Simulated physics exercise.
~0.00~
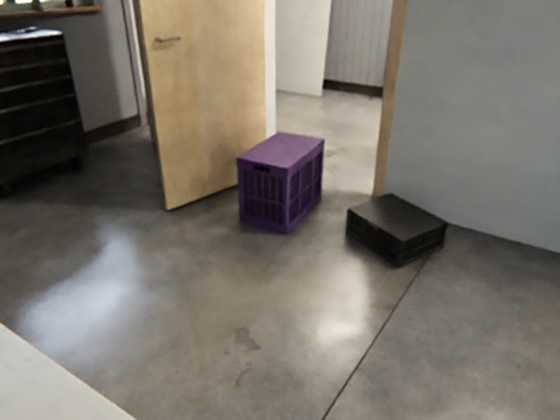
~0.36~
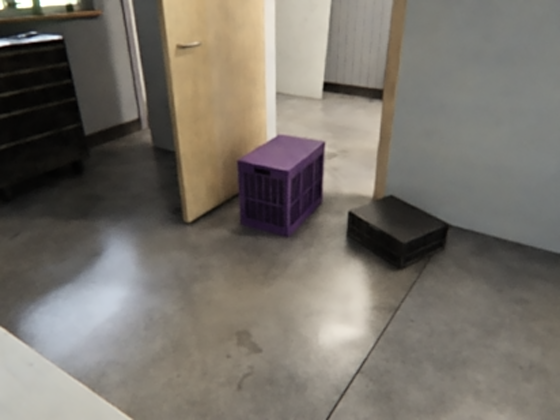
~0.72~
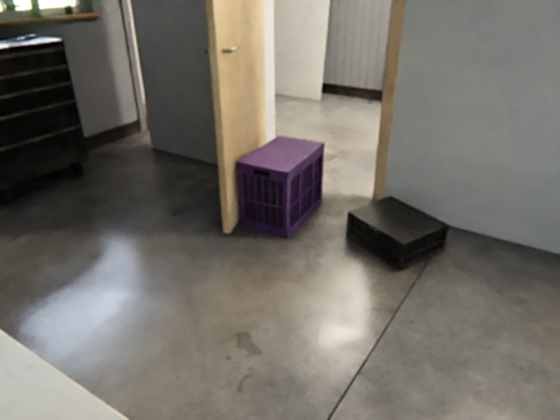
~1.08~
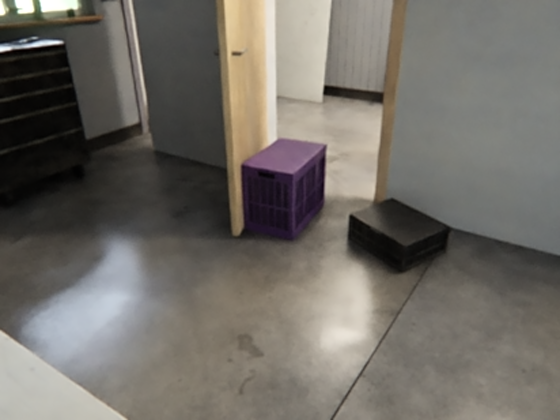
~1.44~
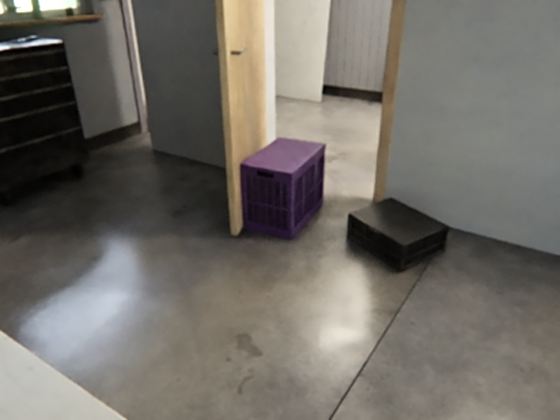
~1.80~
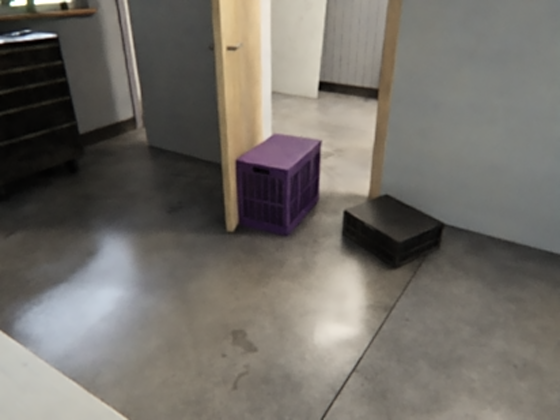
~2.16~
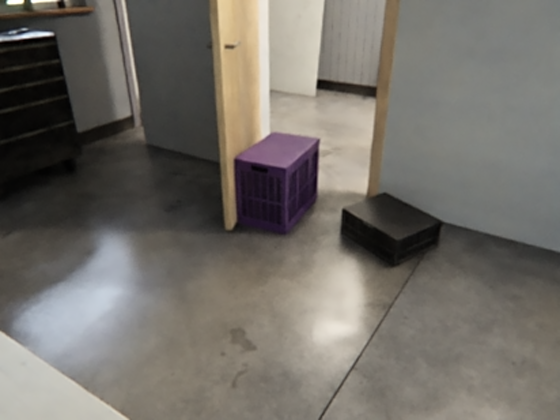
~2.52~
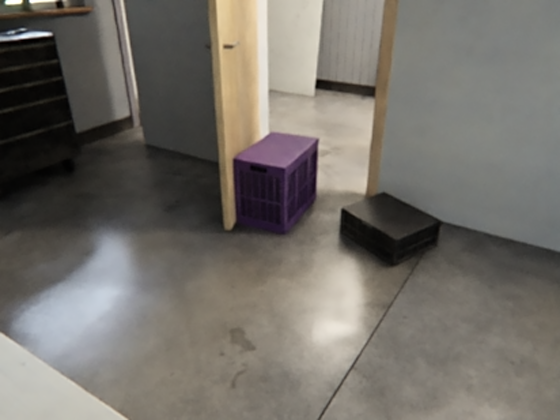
A wooden door swinging partway towards its frame, then stopping still open against a purple crate, with a black crate sitting nearby.
